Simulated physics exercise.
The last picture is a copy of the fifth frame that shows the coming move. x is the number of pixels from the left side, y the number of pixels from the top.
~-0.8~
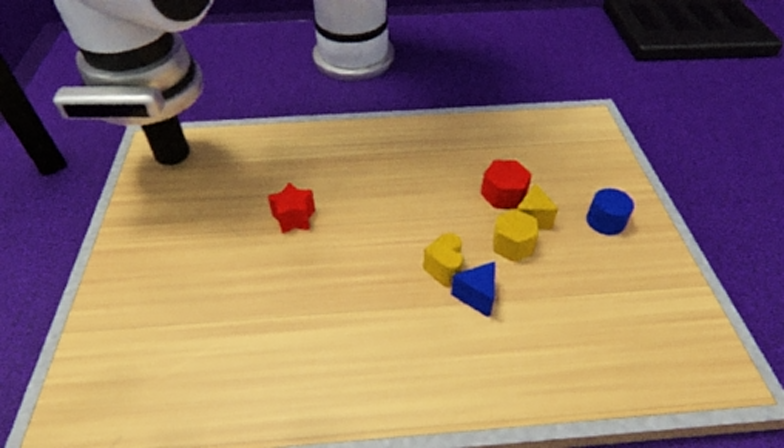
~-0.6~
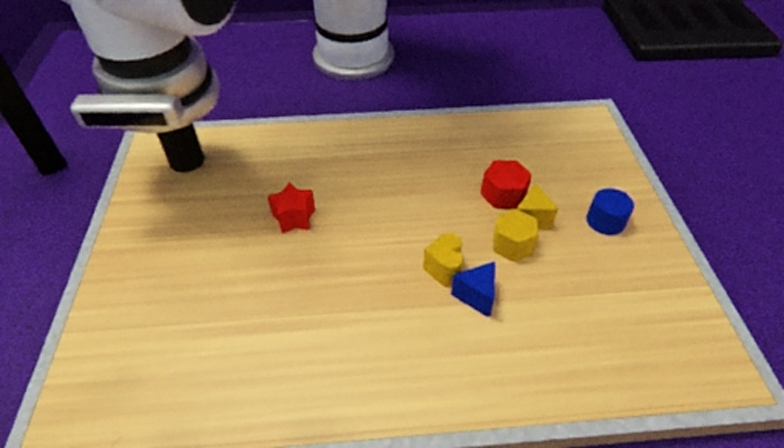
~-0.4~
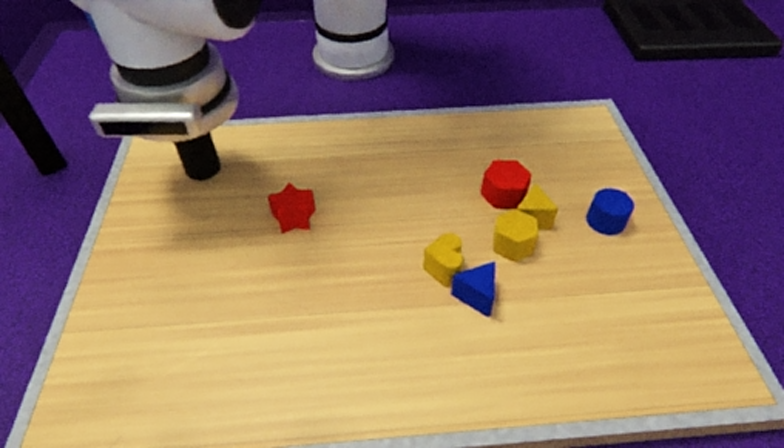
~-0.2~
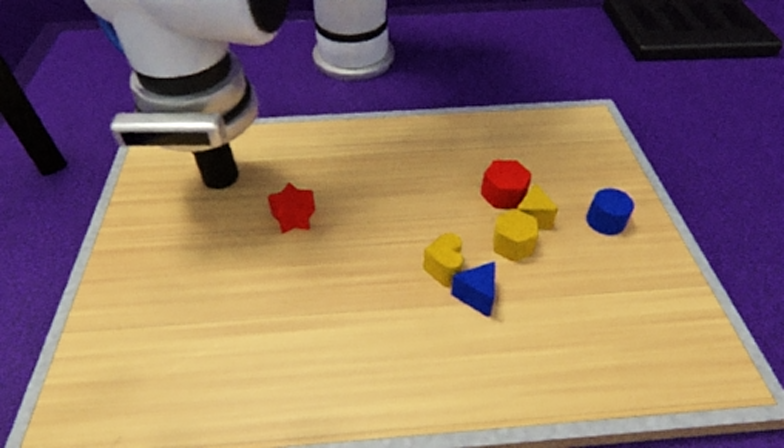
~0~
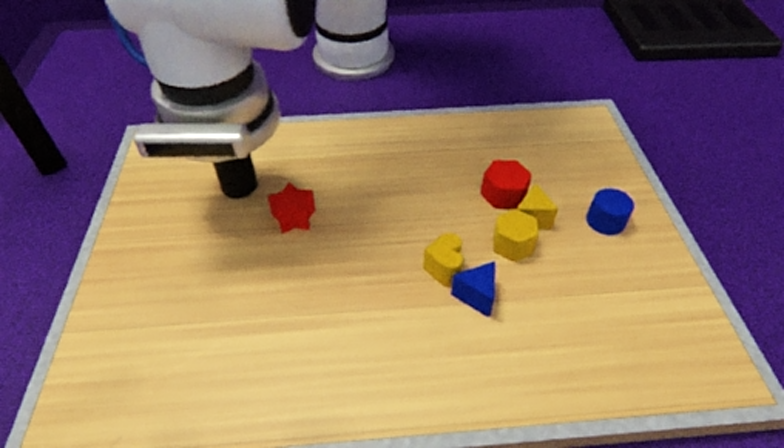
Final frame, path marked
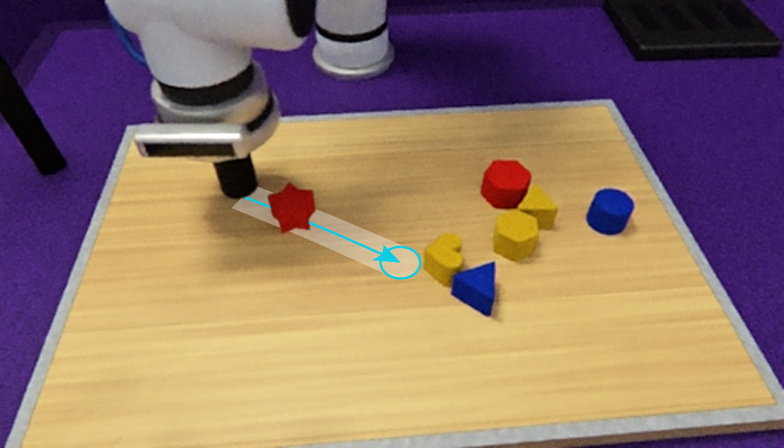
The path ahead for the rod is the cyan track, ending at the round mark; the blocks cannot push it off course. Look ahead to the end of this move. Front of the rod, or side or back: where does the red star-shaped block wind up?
Carried ahead at the end.
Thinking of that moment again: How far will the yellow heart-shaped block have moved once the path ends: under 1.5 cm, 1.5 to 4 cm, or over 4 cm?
Answer: 1.5 to 4 cm.
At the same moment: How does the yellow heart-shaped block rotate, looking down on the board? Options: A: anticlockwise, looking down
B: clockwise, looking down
Choice A: Anticlockwise, looking down.
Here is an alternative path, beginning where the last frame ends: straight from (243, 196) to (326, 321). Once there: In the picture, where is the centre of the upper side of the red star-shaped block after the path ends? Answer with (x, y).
It is at (305, 207).
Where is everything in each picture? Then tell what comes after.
The first picture shows rod tip at (173, 154); block tops, red star-shaped block at (290, 198); yellow heart-shaped block at (447, 249); blue triangular block at (481, 277).
The second picture shows rod at (187, 161); blocks unchanged.
The third picture shows rod at (204, 169); blocks unchanged.
The fourth picture shows rod at (221, 177); blocks unchanged.
The fifth picture shows rod at (240, 186); red star-shaped block at (290, 198); yellow heart-shaped block at (447, 249); blue triangular block at (481, 277).
Path on the board, in a line from (243, 196) to (400, 262).
The first path, step by step. One third of the way, rod at (291, 206); red star-shaped block at (316, 209).
Two thirds of the way, rod at (344, 228); red star-shaped block at (373, 232).
At the end, rod at (401, 253); red star-shaped block at (433, 260); yellow heart-shaped block at (469, 253), turned 25° anticlockwise; blue triangular block at (485, 281).
